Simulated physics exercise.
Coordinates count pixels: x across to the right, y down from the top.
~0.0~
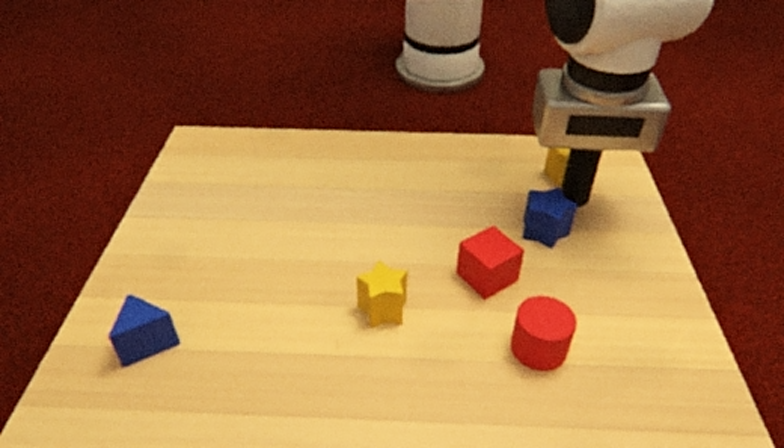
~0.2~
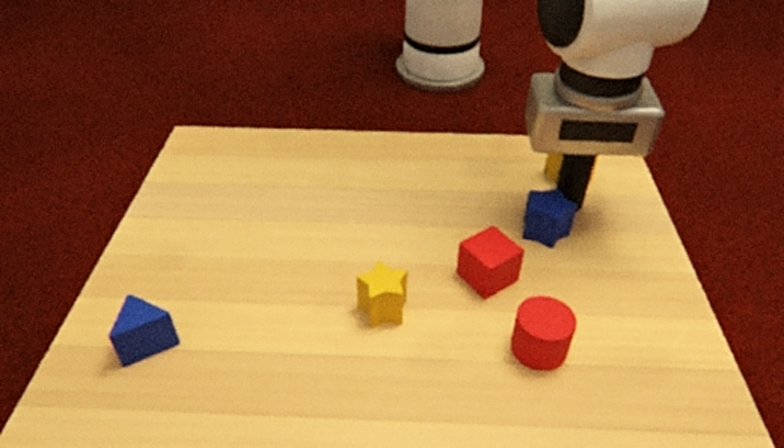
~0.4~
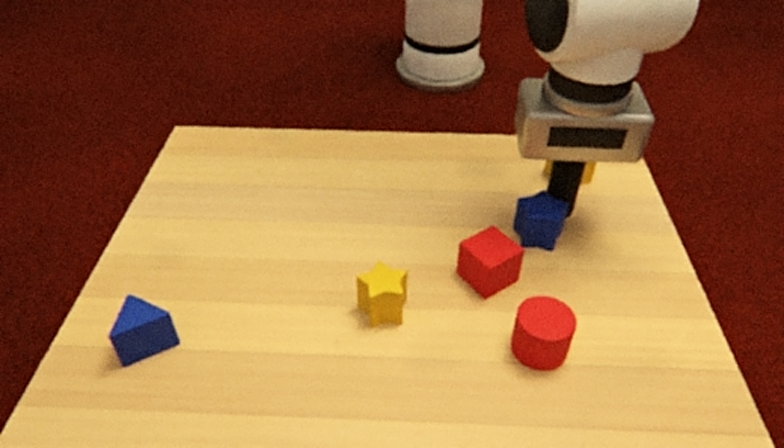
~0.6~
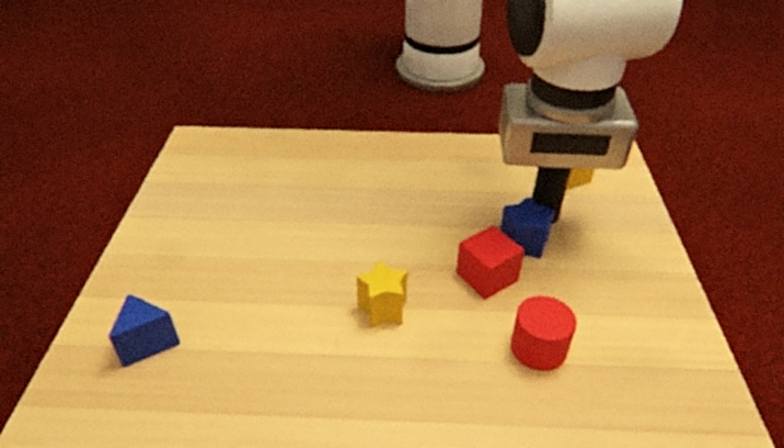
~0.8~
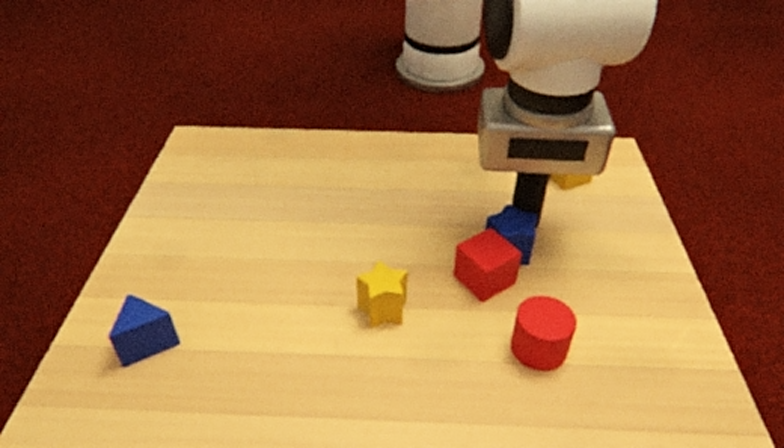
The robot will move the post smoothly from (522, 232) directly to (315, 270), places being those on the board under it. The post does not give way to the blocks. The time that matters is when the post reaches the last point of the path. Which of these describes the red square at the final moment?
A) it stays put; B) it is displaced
Option B.
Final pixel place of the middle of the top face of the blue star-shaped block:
For the centre of its top, I'd go with (486, 234).
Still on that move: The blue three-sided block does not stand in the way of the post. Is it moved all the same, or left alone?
That block stands still.
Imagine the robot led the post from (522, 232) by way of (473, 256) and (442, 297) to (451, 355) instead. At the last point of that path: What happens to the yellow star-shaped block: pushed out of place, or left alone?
It ends up on the same spot.
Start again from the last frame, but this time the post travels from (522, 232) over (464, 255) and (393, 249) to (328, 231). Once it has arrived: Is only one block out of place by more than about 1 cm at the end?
My answer is no.
What follows on the original path. One third of the way, post (457, 235); red square (480, 270); blue star-shaped block (486, 234), turned 60° anticlockwise.
Two thirds of the way, post (387, 248); red square (480, 270); blue star-shaped block (486, 234), turned 65° anticlockwise.
At the end, post (314, 260); blue three-sided block unmoved; yellow star-shaped block unmoved; red square (480, 270); blue star-shaped block (486, 234), turned 65° anticlockwise.
